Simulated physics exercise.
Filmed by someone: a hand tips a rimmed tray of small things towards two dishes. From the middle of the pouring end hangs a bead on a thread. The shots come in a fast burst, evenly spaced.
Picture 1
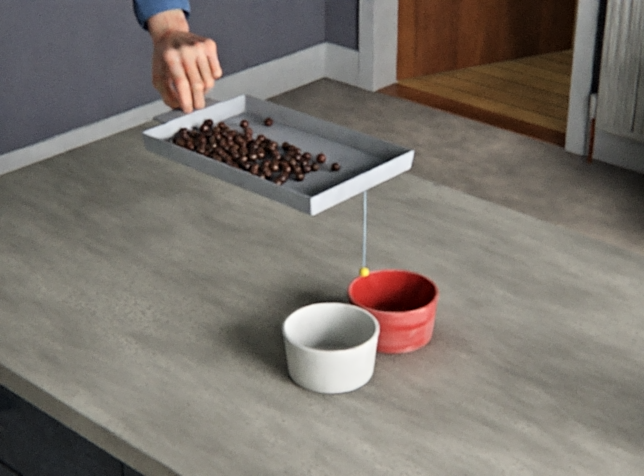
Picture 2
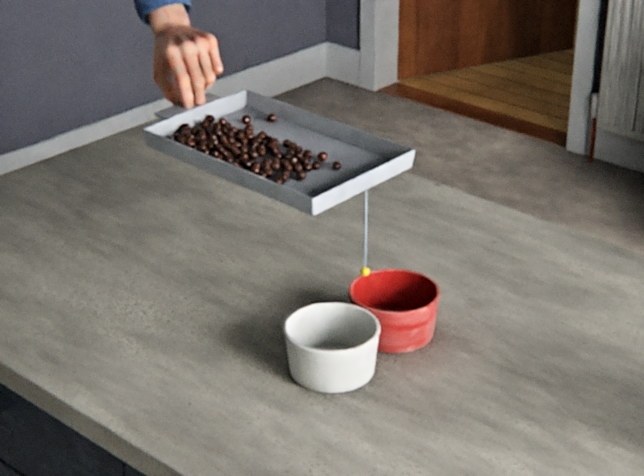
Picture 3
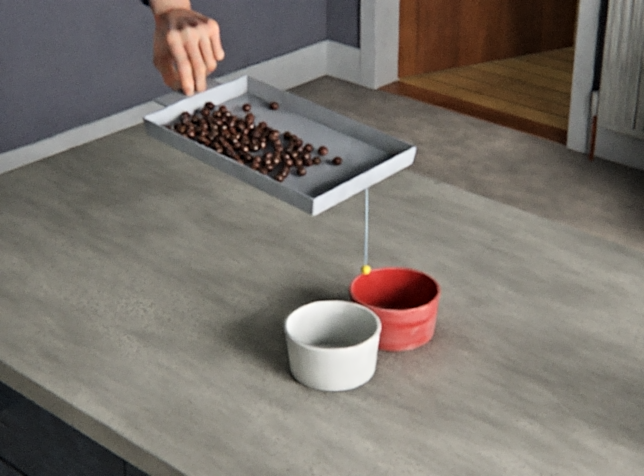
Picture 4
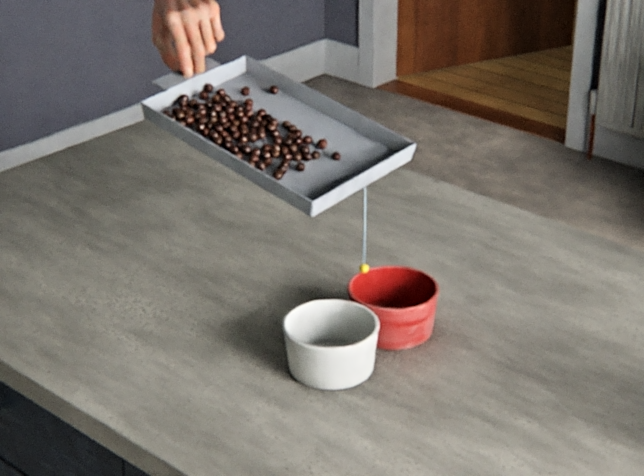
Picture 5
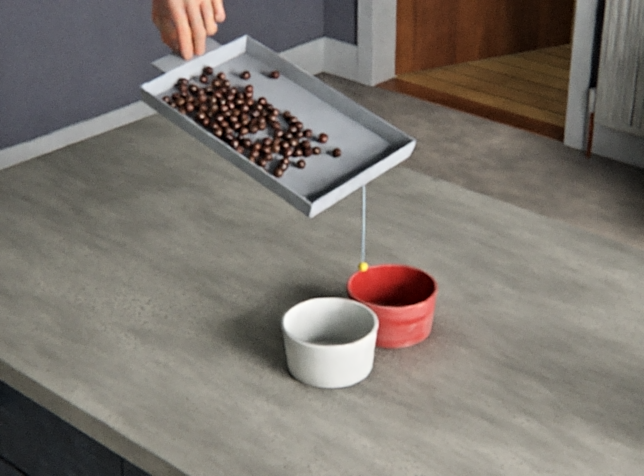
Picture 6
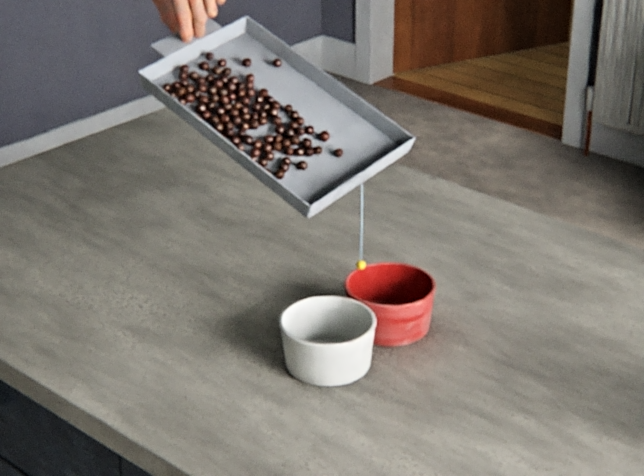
On a grey countertop, a hand held a shallow tray of small brown balls above a white dish and a red one, then steadily raised its end, tilting the tray more steeply toward them.
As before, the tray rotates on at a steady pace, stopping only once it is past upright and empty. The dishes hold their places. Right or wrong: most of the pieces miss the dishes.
Wrong.
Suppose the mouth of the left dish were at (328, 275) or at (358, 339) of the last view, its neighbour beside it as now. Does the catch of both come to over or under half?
Result, first setup: The minor share; second setup: The minor share.
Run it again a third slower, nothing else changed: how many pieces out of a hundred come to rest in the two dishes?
Roughly 100 percent.
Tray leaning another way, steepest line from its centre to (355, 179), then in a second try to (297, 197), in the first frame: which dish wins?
Rightward dish for the first, Leftward dish for the second.
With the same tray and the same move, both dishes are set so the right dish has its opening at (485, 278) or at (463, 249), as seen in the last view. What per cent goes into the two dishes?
You'd end up with around 0 per cent and then around 0 per cent.
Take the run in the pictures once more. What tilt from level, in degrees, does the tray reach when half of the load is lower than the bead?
The angle is around 100°.
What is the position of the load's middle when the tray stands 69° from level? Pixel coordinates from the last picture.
About (318, 193).
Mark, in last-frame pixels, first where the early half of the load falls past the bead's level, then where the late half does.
Starting near (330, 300), moving on to near (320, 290).
Just after the last frame, tray tipped steeply; the larger part on the tray; about a tenth in the left dish; about a tenth in the air.
A moment on, tray tipped past a quarter turn; about a tenth on the tray; roughly two thirds in the left dish; just a few in the right dish; about a tenth outside both; about a tenth in the air.
Further on, tray tipped past a quarter turn; almost all in the left dish; just a few in the right dish; about a tenth outside both.
When it is over, tray tipped past a quarter turn; almost all in the left dish; just a few in the right dish; about a tenth outside both.
